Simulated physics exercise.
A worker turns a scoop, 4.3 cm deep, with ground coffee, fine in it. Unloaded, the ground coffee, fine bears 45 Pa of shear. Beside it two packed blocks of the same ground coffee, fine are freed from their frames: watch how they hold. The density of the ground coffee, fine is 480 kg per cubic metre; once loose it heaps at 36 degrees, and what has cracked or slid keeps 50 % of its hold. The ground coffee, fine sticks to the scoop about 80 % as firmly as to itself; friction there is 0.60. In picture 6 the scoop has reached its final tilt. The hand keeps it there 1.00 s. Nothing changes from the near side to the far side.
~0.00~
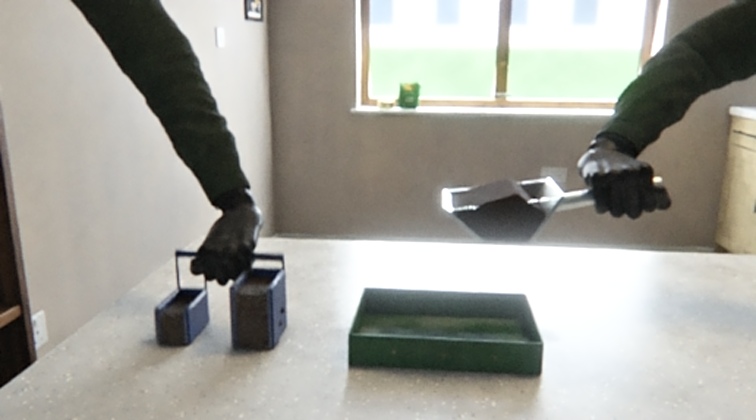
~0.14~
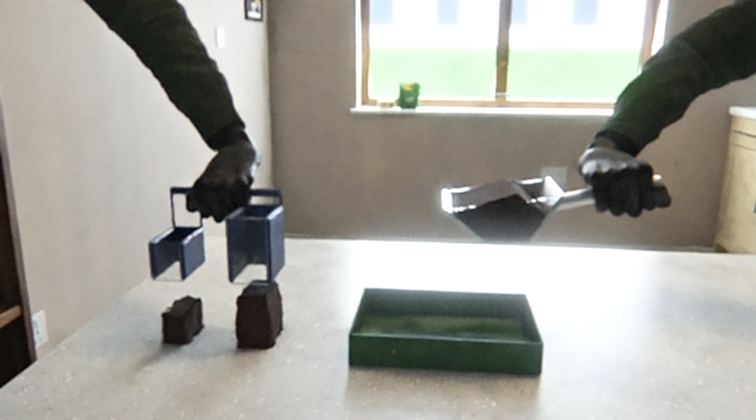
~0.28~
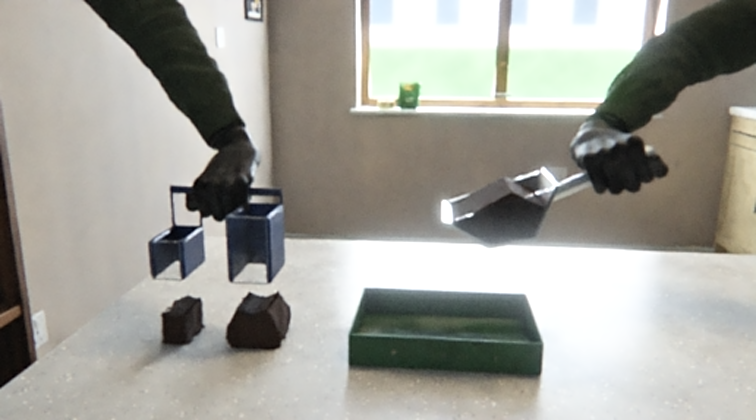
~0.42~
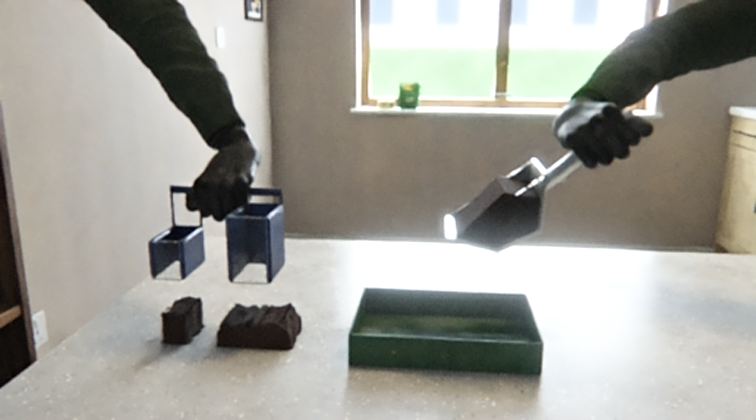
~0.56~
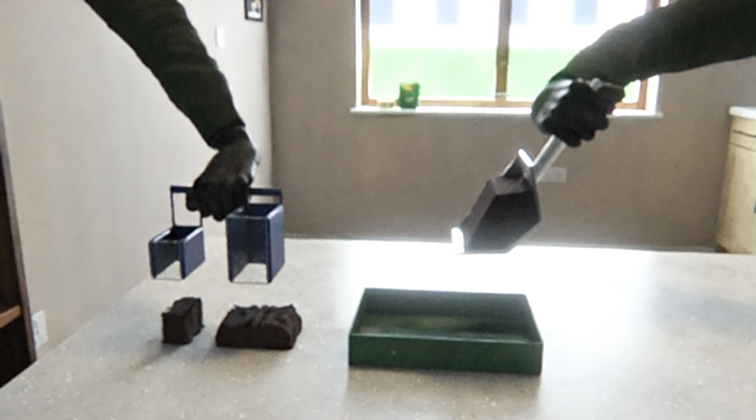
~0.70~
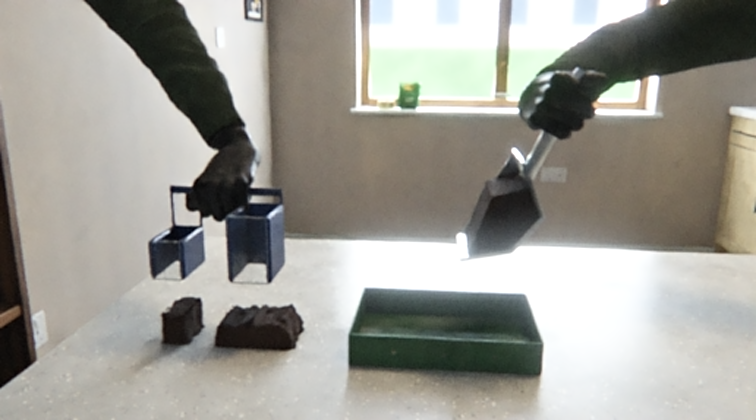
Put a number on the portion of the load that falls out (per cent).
It comes to some 0 %.
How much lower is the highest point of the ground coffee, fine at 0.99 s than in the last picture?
Some 0.0 cm.
After 0.83 s, the scoop is at 52 degrees and 0 % has left it.
After 0.99 s, the scoop is at 52 degrees and 0 % has left it.
After 1.15 s, the scoop is at 52 degrees and 0 % has left it.
After 1.30 s, the scoop is at 52 degrees and 0 % has left it.
After 1.40 s, at the end, the scoop is at 52 degrees and 0 % has left it.
